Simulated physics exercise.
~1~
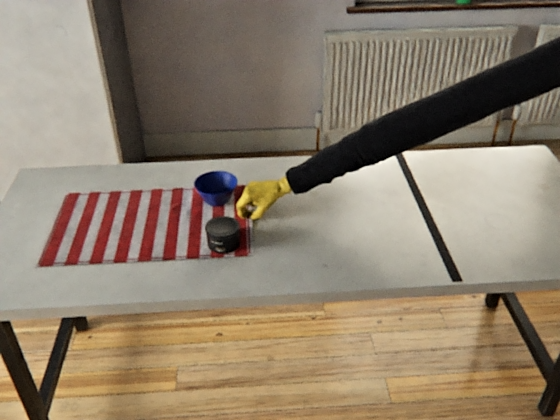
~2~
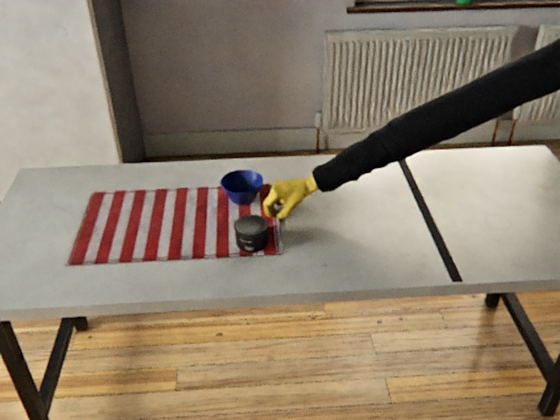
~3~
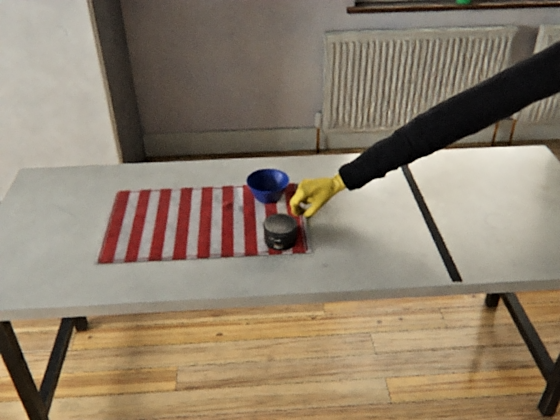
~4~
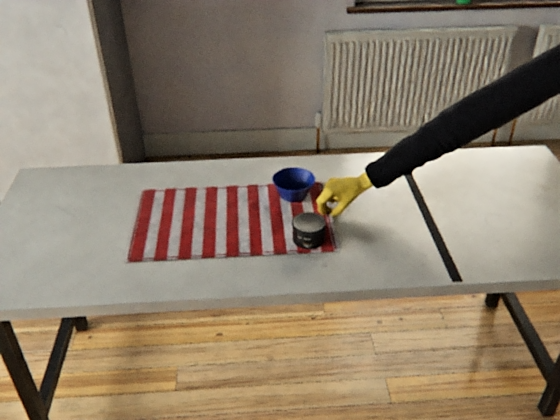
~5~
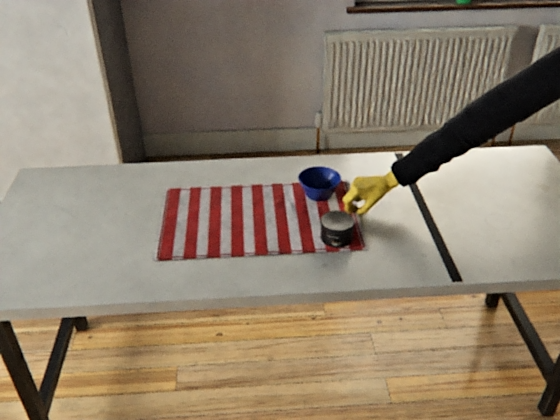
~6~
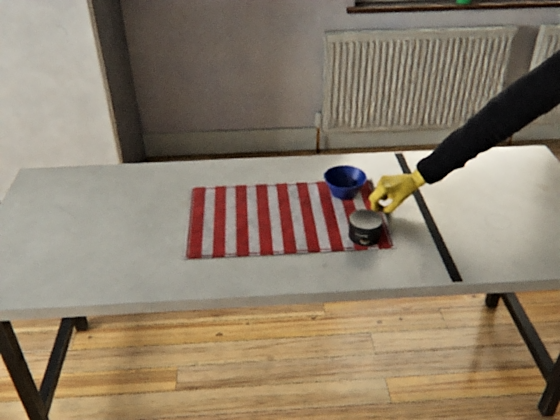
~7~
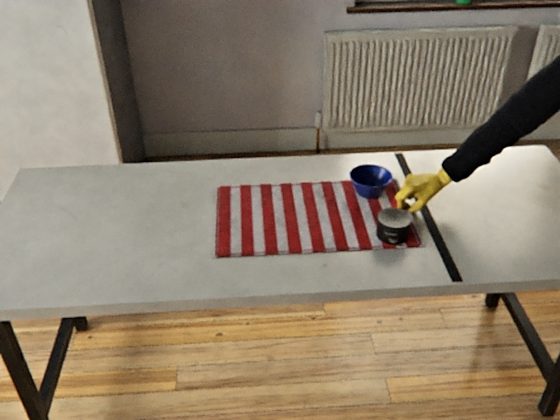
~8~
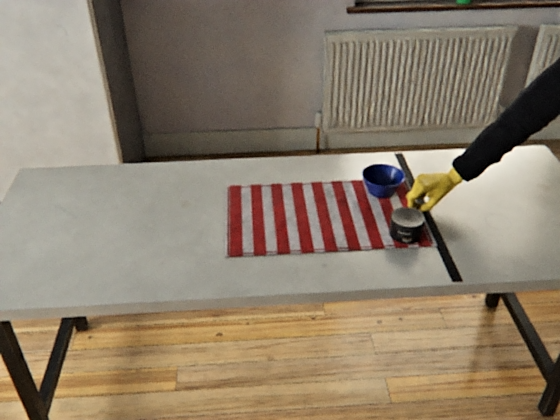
A red-and-white striped cloth lies on a long pale grey table, seen from a still, slightly raised view in a room with a white radiator and a wooden floor. A blue bowl sits near the cloth's right end, with a small black tub in front of it, and a dark strip of tape crosses the table farther right. A yellow-gloved hand in a black sleeve, reaching in from the right, draws the cloth steadily rightward. The bowl and tub ride along with it. The cloth's leading edge reaches the tape and stops, with both still on it.
